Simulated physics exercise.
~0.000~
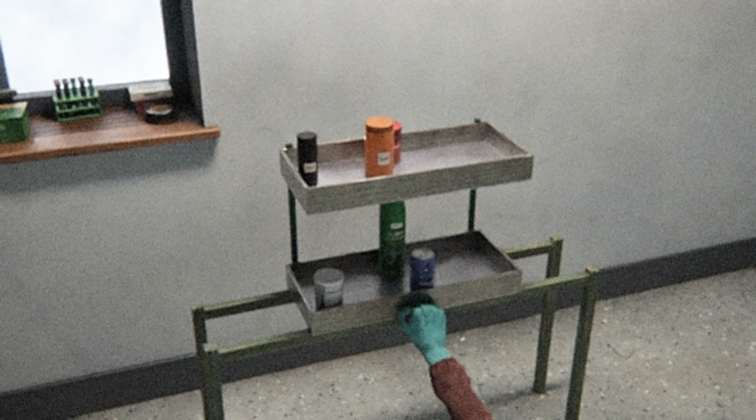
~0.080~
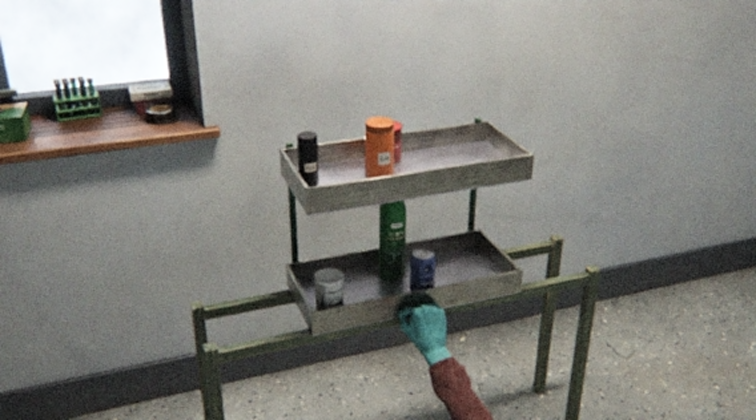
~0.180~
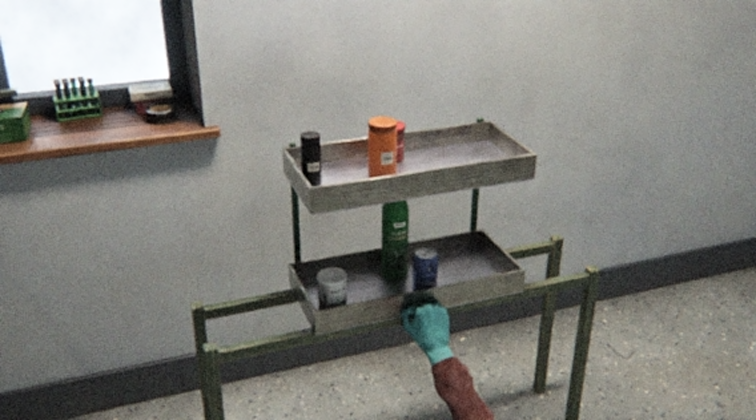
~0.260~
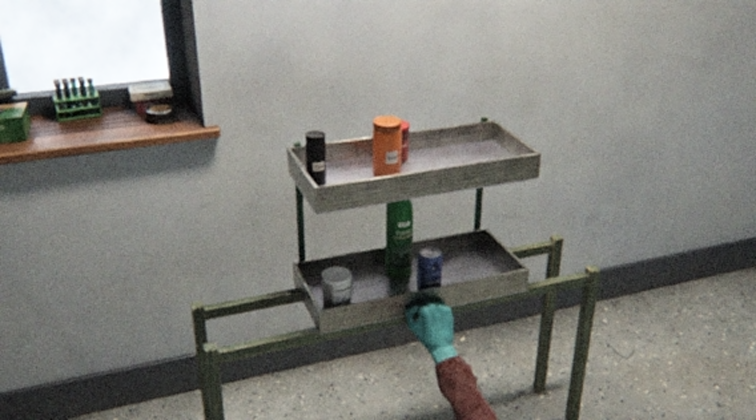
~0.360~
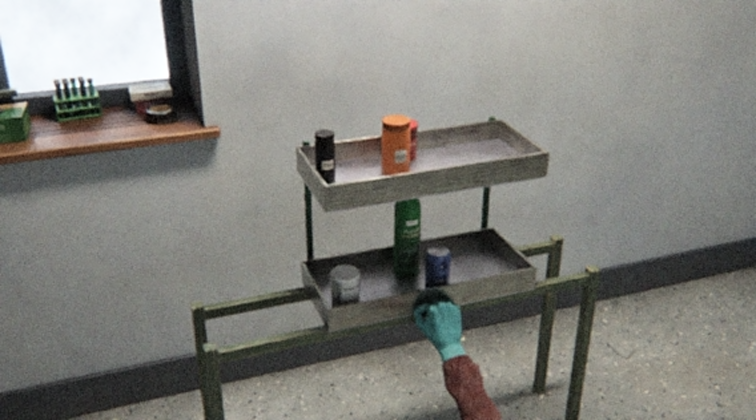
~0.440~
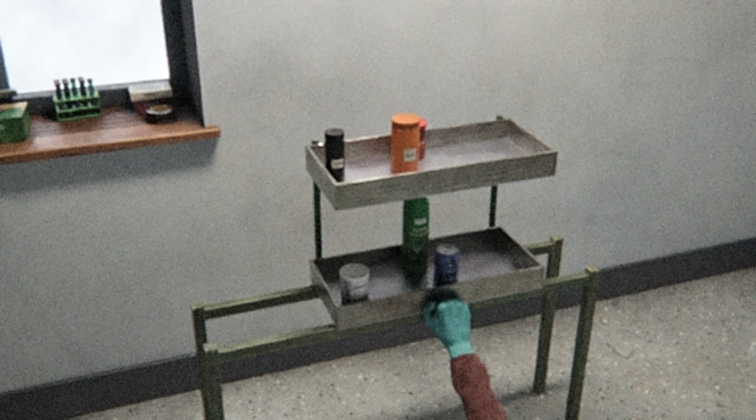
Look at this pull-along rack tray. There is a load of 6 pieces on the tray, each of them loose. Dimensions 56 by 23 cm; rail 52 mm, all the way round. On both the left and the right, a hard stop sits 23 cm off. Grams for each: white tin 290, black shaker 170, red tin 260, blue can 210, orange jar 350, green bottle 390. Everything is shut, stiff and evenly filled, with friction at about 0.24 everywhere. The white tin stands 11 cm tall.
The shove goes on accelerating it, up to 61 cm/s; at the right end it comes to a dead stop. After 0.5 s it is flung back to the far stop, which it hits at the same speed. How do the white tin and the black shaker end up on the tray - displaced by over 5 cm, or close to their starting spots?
They end like this: The white tin close by, the black shaker close by.
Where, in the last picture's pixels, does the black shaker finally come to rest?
It ends up at about (210, 173).
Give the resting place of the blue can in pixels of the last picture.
You'll see it about at (337, 290) in the last picture.
After 0.84 s, tray has slid 23 cm right; white tin slid 3 cm near (425, 275); black shaker slid 3 cm near (409, 145); green bottle slid 3 cm.
After 2.14 s, tray has slid 8 cm right; white tin slid 7 cm near (387, 283); black shaker slid 7 cm near (369, 151); green bottle slid 7 cm.
After 2.94 s, tray has slid 23 cm left.
At rest (3.4 s), all 6 in place, give or take 5 cm. In the last view, white tin near (238, 311), black shaker near (210, 173).
